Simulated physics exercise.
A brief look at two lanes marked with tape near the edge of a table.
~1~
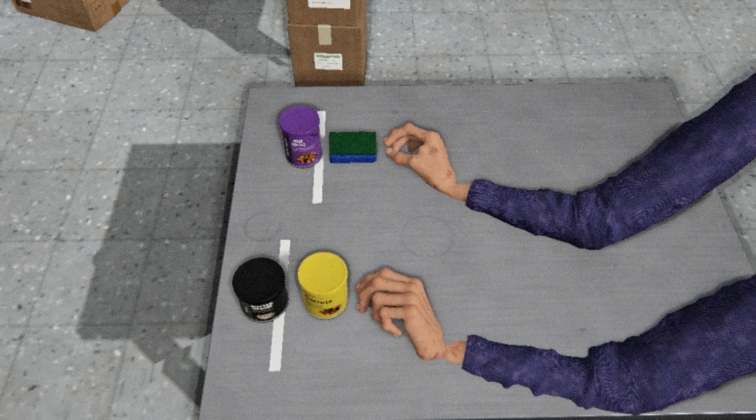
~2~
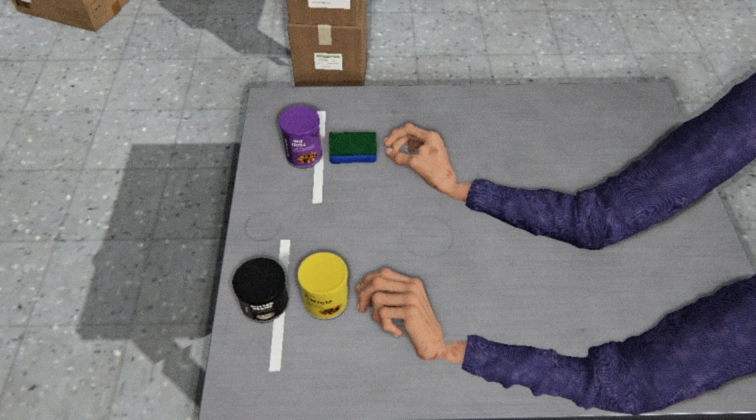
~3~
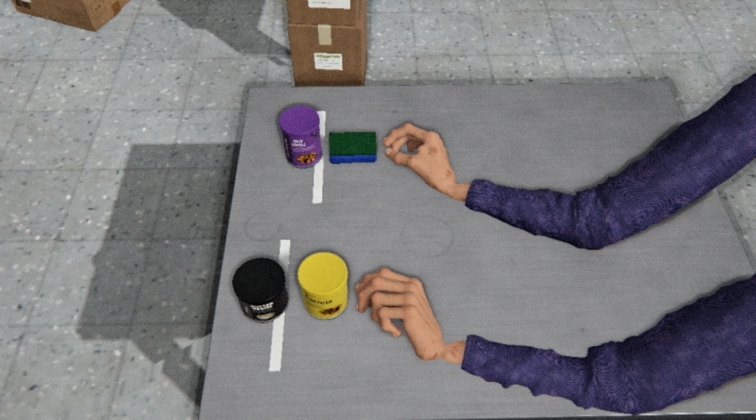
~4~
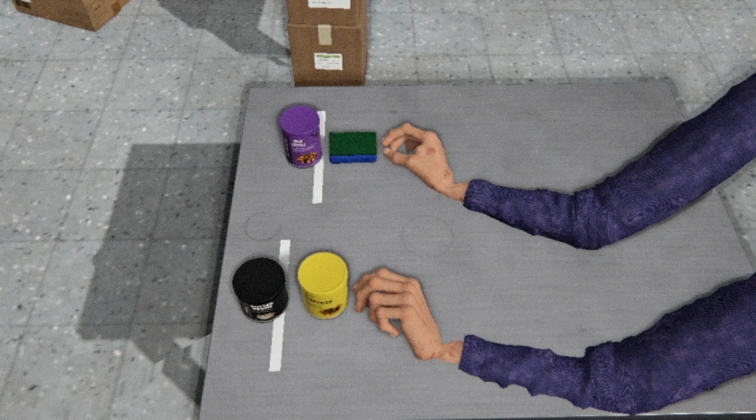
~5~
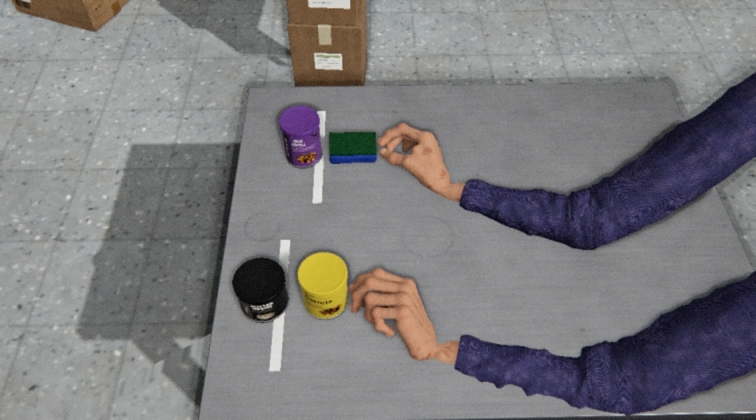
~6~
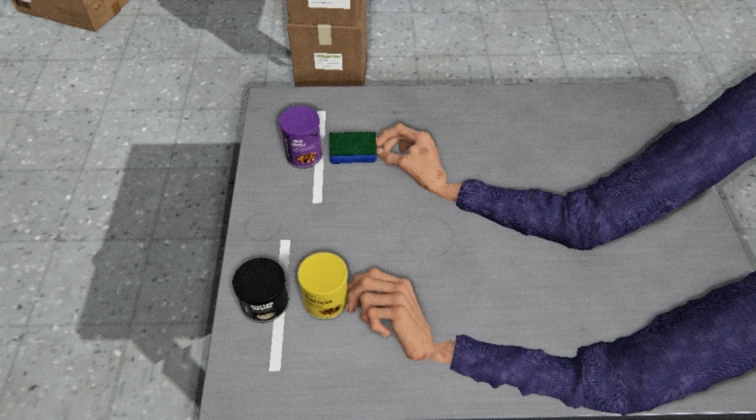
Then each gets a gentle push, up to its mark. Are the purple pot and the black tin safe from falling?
Well, the purple pot remains on the tabletop, and the black tin goes off the side.
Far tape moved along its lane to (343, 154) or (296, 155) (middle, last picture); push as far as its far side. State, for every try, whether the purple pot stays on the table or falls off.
Well, it does not go over the first time and does not stay on the second time.
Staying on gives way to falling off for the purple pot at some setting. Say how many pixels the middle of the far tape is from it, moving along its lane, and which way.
12 pixels to the left.
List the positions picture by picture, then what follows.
The first picture shows purple pot (302, 138); black tin (262, 291); blue sponge (353, 148).
The second picture shows black tin (262, 291); yellow pot (324, 287).
The third picture shows purple pot (302, 138); blue sponge (353, 148).
The fourth picture shows black tin (262, 291); yellow pot (324, 287).
The fifth picture shows purple pot (302, 138); blue sponge (353, 148).
The sixth picture shows purple pot (302, 138); black tin (262, 291); yellow pot (324, 287).
Then, 1.56 s later than the last frame, purple pot shifted about its own width near (246, 139); black tin tilted by 24° near (194, 295).
When it is over, the purple pot remains on top, near (245, 139); the black tin falls off the table.
